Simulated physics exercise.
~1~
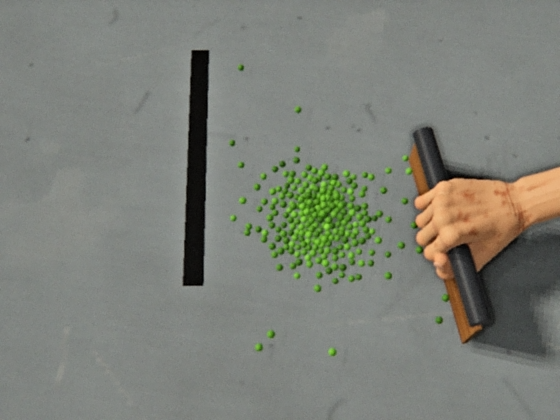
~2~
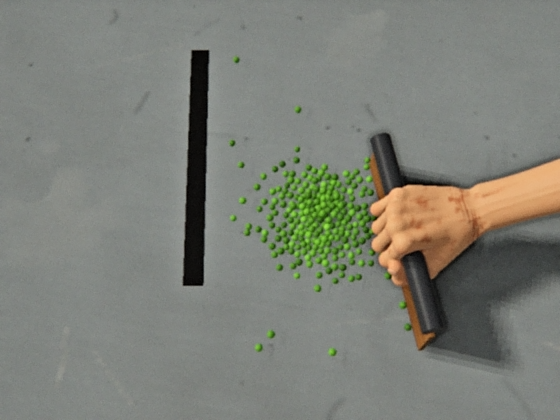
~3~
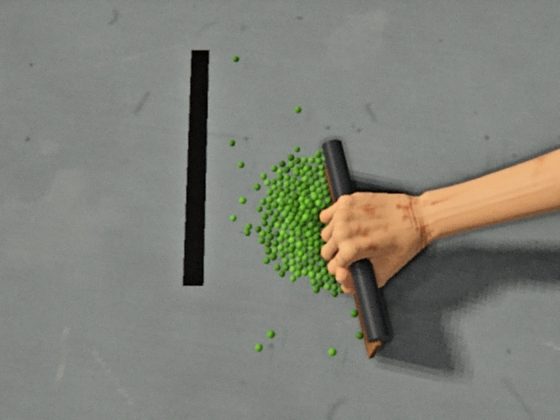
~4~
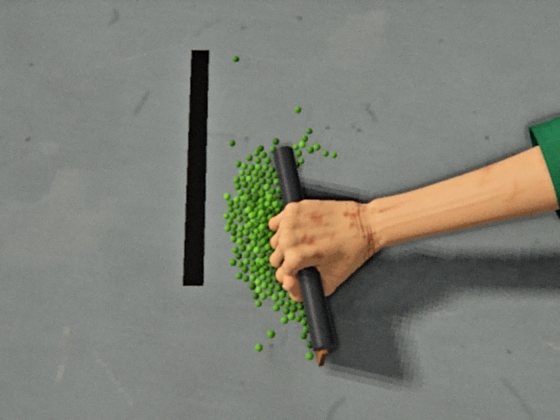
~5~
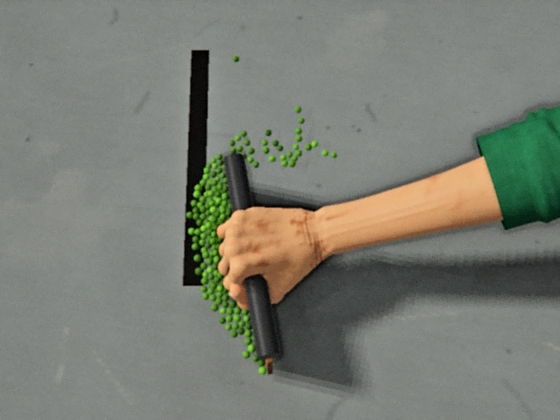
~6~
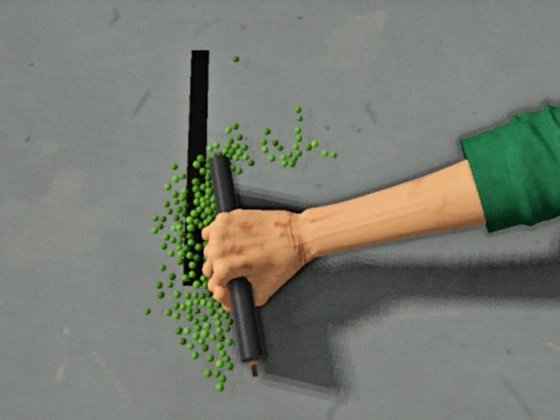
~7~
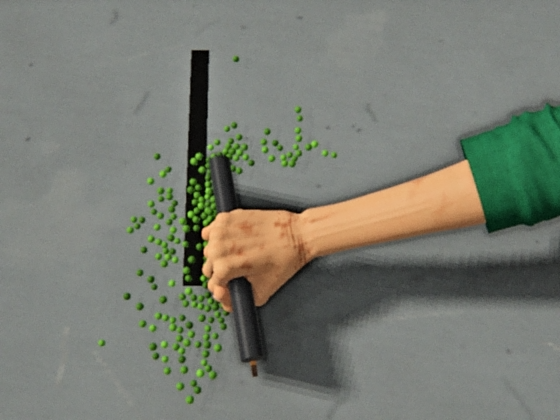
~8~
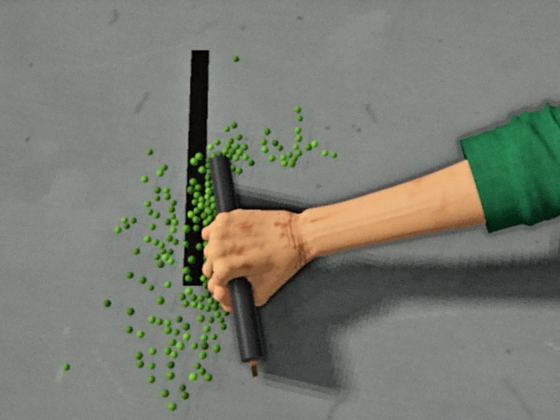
A hand pushes green peas left with a scraper, and they scatter around a black strip.
